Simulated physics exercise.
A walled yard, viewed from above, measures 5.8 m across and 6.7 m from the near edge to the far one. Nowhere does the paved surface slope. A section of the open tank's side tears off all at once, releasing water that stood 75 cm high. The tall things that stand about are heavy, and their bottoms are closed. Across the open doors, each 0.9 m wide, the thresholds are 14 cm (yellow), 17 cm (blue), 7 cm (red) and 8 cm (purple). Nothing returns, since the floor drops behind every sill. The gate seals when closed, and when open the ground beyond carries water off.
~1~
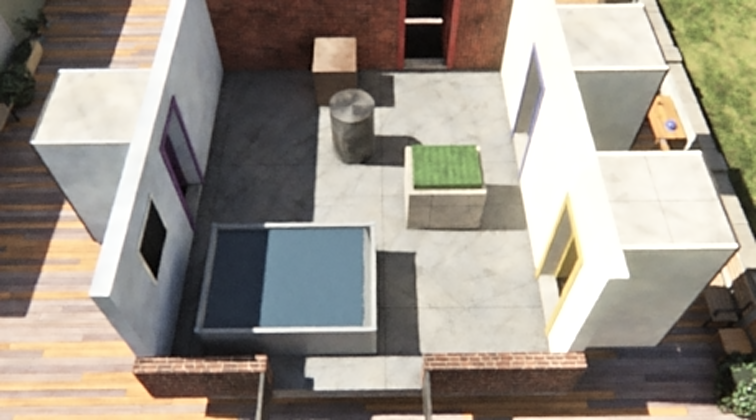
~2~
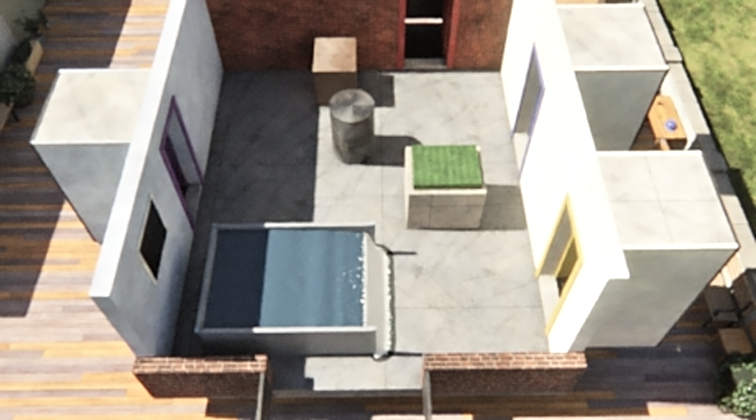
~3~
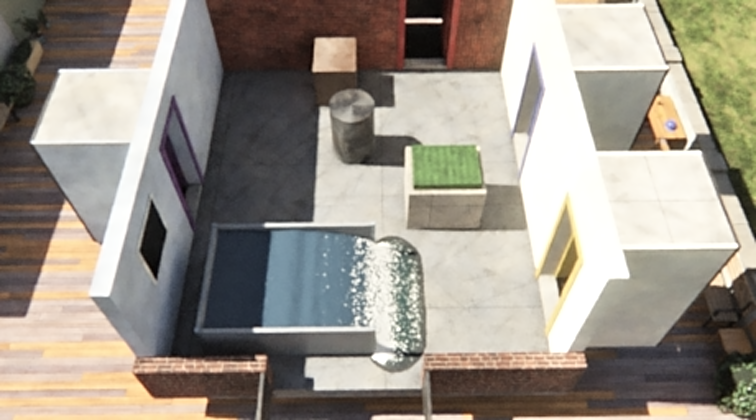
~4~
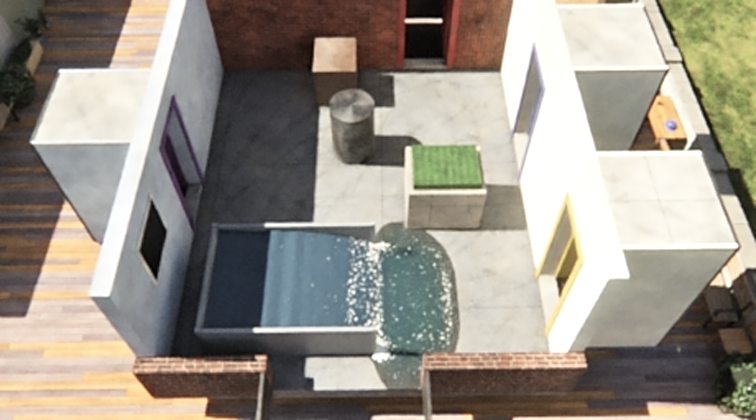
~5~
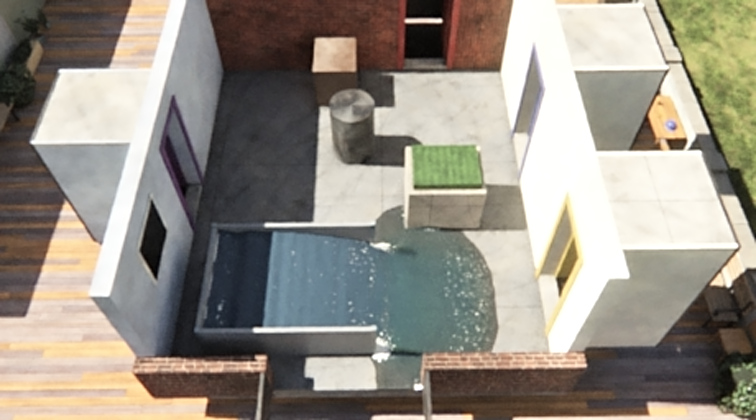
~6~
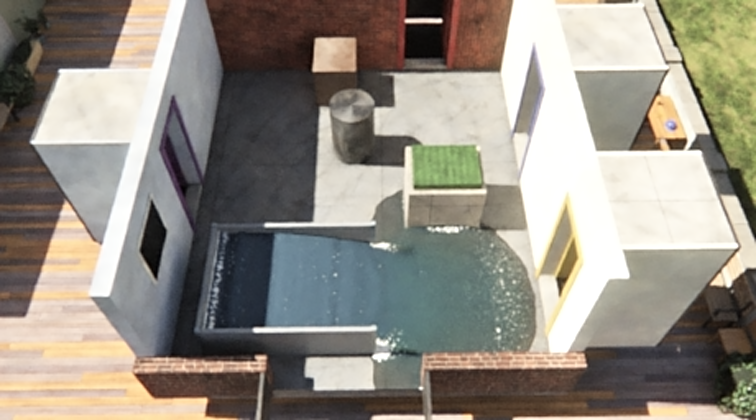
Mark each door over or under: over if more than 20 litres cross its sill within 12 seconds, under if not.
Marks: Yellow door: Over; blue door: Under; red door: Over; purple door: Under.
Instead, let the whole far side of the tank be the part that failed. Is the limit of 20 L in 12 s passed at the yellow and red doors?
Checking each door against the limit: Yellow does not exceed it, red tops it.
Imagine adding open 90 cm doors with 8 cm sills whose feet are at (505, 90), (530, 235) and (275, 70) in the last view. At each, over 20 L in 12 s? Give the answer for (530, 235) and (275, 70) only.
Order as listed: Surpassed and respected.
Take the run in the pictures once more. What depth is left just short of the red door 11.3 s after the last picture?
About 7.5 cm deep.
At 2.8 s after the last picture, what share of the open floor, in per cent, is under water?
Roughly 50 percent.
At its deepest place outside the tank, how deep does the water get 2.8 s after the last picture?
I'd say near 30 centimetres.
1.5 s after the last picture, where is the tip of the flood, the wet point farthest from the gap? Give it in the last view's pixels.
I'd mark it close to (507, 110).
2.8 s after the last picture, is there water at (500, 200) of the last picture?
By then the spot is drenched.
Then, 0.7 s after the last picture water covers 25 % of the floor and is deepest (48 cm) near (551, 360); yellow door 36 cm at the sill, 95 L in, blue door not reached, red door not reached, purple door not reached.
Then, 1.5 s after the last picture water covers 35 % of the floor and is deepest (48 cm) near (551, 360); yellow door 45 cm at the sill, 262 L in, blue door 7 cm at the sill, 0 L in, red door not reached, purple door not reached.
Then, 2.8 s after the last picture water covers 50 % of the floor and is deepest (30 cm) near (455, 232); yellow door 29 cm at the sill, 457 L in, blue door 10 cm at the sill, 0 L in, red door 14 cm at the sill, 3 L in, purple door not reached.
Then, 6.3 s after the last picture water covers 90 % of the floor and is deepest (18 cm) near (362, 80); yellow door 11 cm at the sill, 517 L in, blue door 7 cm at the sill, 0 L in, red door 11 cm at the sill, 80 L in, purple door 4 cm at the sill, 0 L in.
Then, 11.3 s after the last picture water covers 95 % of the floor and is deepest (12 cm) near (540, 296); yellow door 11 cm at the sill, 517 L in, blue door 7 cm at the sill, 0 L in, red door 7 cm at the sill, 102 L in, purple door 5 cm at the sill, 0 L in.
